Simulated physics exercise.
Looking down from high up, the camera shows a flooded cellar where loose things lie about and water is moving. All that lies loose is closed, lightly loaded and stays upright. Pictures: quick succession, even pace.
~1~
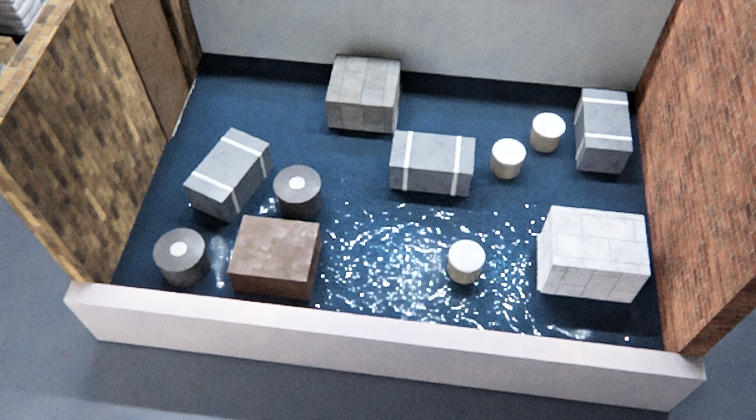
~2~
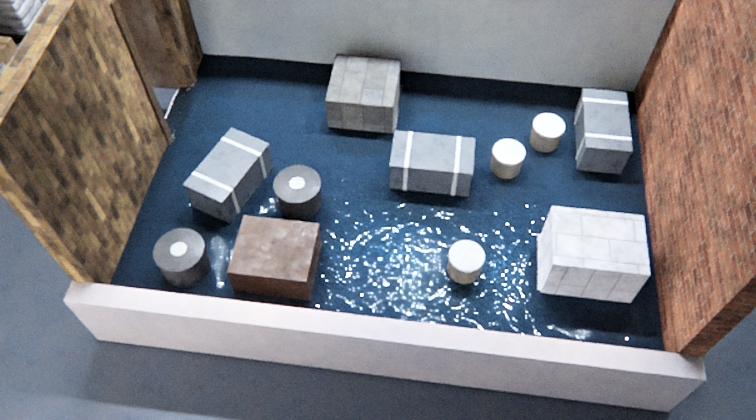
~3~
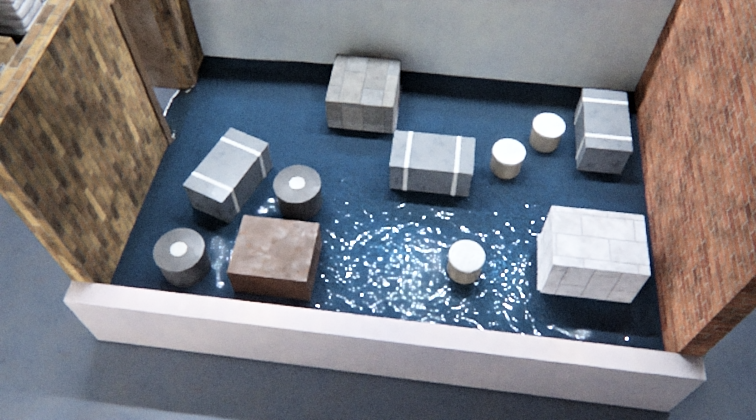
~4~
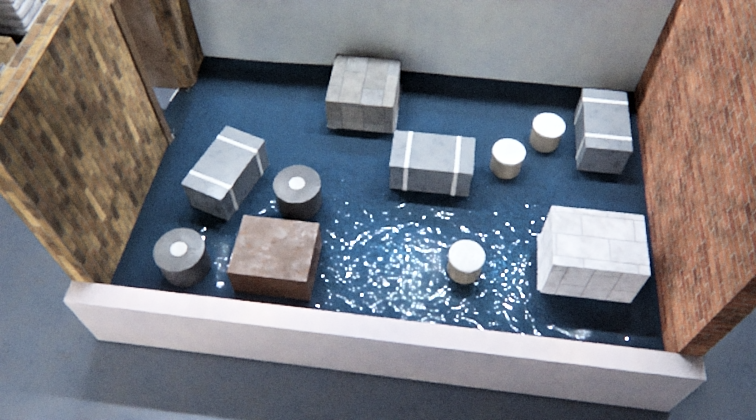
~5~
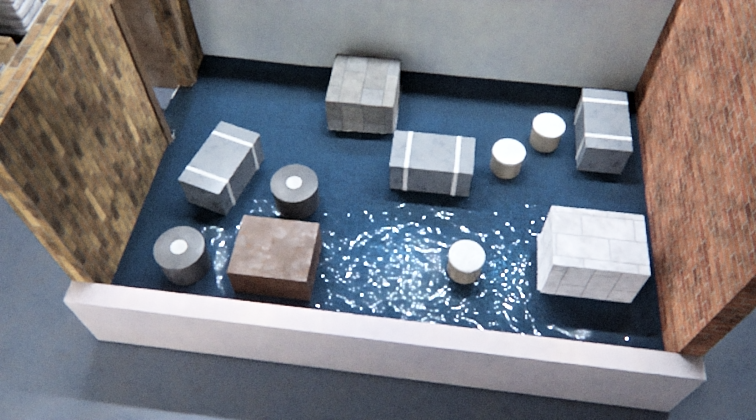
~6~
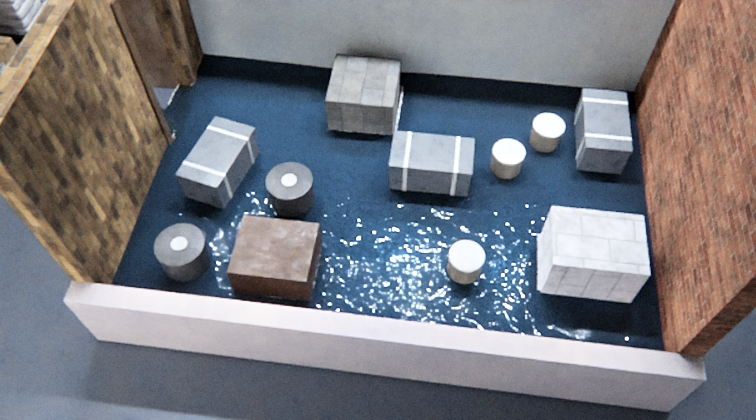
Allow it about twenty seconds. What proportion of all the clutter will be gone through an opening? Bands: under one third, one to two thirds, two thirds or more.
One to two thirds.
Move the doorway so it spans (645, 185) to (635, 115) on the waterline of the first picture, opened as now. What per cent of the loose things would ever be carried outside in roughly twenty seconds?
I'd put it near 60 per cent.
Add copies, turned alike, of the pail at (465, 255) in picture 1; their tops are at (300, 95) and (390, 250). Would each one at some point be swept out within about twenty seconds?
Well, the first one ends up flushed out, and the second one ends up flushed out.
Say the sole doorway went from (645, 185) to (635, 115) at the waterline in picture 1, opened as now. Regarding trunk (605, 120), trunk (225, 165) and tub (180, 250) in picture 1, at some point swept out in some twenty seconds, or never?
In sequence: Escapes, remains, remains.
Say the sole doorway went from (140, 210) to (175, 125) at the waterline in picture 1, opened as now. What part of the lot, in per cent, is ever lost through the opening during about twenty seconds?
About 80 percent, I'd say.
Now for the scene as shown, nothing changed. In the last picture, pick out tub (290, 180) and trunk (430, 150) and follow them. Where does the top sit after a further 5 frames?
(248, 160) and (397, 148).
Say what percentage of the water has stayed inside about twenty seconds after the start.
Estimate: Near 52 in a hundred.
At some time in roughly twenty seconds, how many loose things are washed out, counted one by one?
It totals 4.
A moment on, 0 of 8 are out; 8 afloat.
Next, 2 of 8 are out; 6 afloat.
Later, 3 of 8 are out; 5 afloat.
In the end, 4 of 8 are out; 4 afloat.
